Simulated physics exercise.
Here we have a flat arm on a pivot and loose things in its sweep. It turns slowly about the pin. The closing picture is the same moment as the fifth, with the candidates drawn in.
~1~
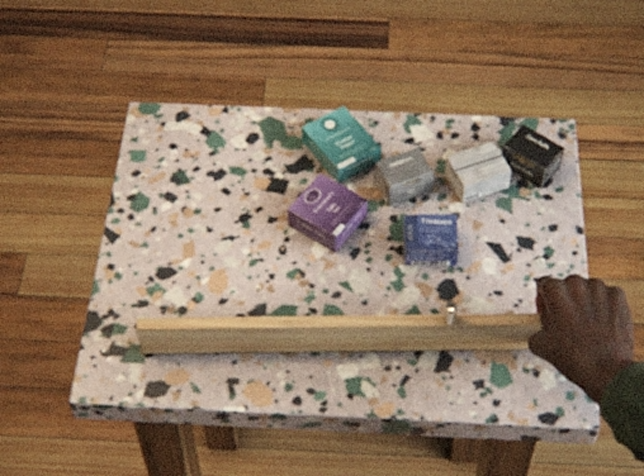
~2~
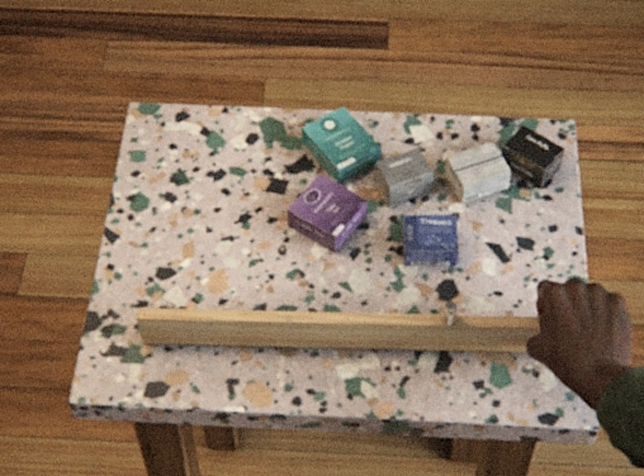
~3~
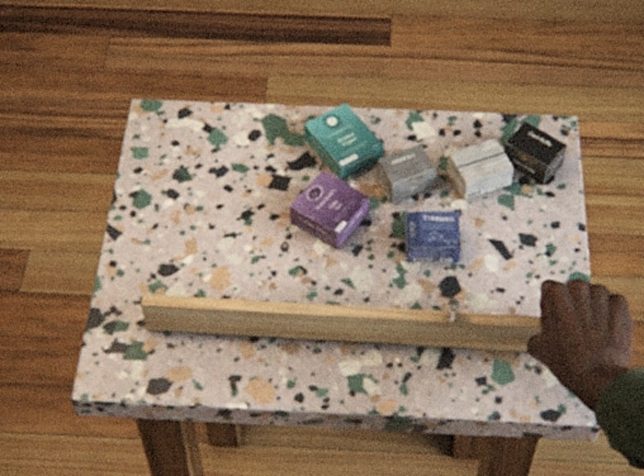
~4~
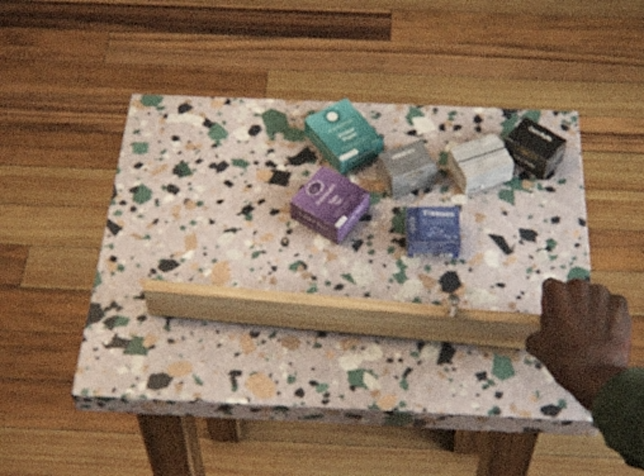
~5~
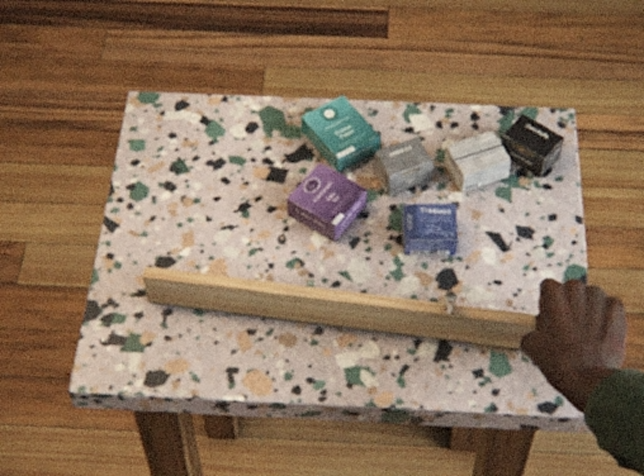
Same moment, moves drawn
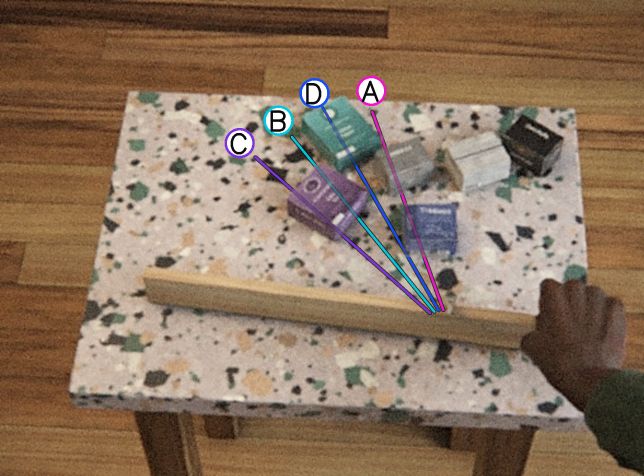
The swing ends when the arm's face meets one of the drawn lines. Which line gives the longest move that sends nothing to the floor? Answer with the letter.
A is the last safe line.
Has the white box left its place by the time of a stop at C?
No.
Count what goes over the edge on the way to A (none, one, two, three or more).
In all, none.
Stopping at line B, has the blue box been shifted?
No.
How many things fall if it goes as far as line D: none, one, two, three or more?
By then, none.
On the marked copy, A at (405, 205); B at (360, 220); C at (339, 232); D at (381, 211).
Following A. Soon after the start, arm (313, 237); black packet (531, 146); turquoise box (340, 134).
Later, arm (361, 200); turquoise box (352, 125); grey packet (417, 159).
In the end, arm (404, 185); black packet (569, 140); turquoise box (418, 111); nothing has fallen.
As for the rest, B is safe but short; C is safe but short; D is safe but short.
